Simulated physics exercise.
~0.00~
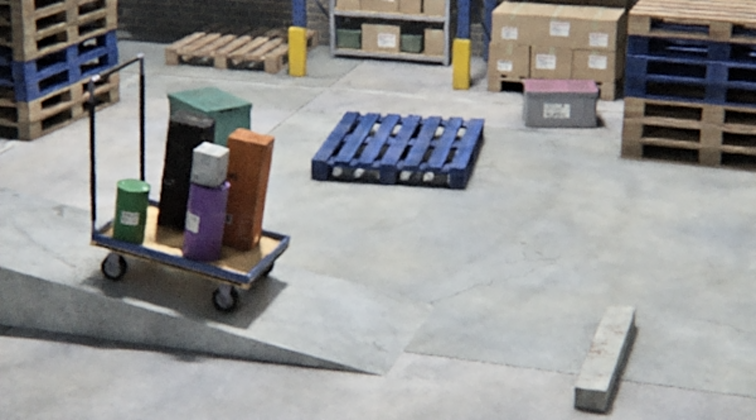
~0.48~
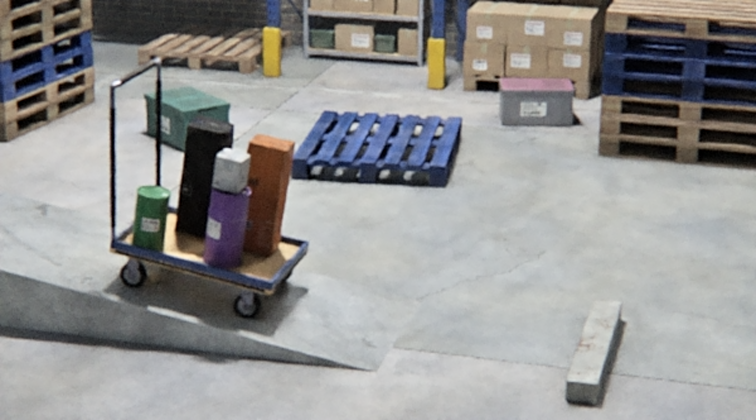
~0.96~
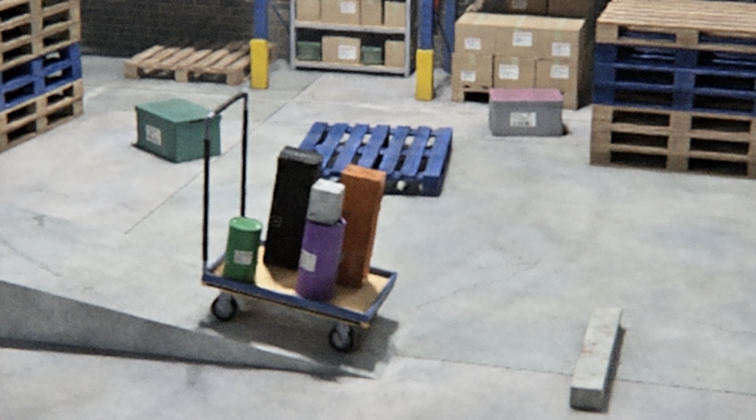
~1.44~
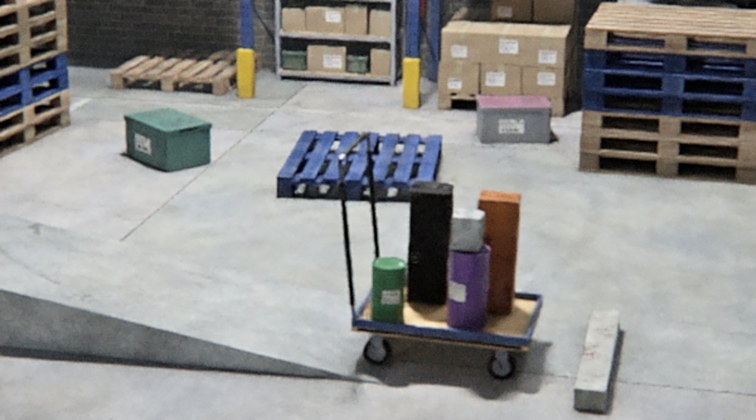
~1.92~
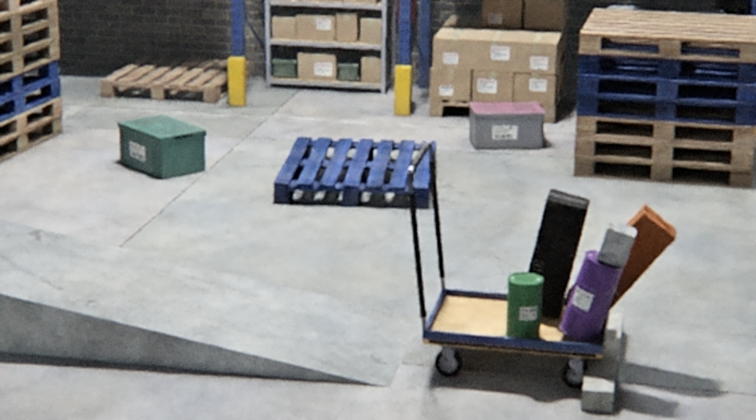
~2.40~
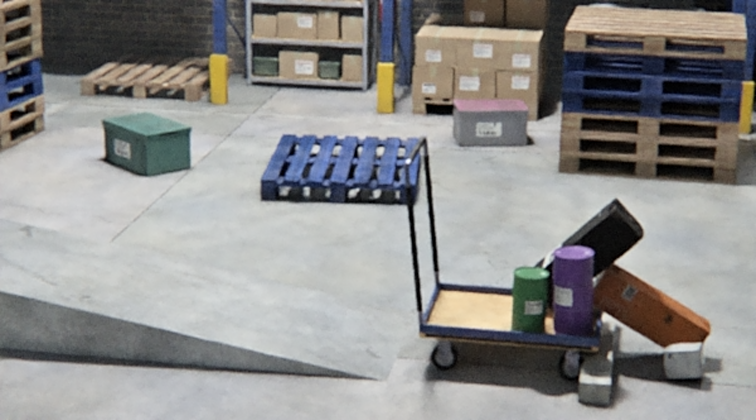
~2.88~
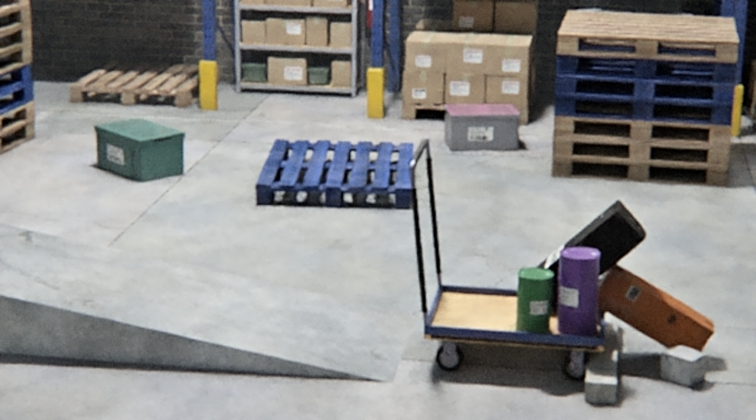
At first, a flat trolley carrying a black box, an orange box, a green canister and a purple canister with a small white box on top stands on a ramp in a warehouse. It rolls down to the right, its load tilted with the slope, and the items straighten as it reaches the flat floor. The trolley then meets a low kerb, and the tall boxes and purple canister tip forward. The orange and white boxes tumble over the front onto the ground. Finally, the black box rests slanted at the trolley's front end, while both canisters stand upright on the deck.
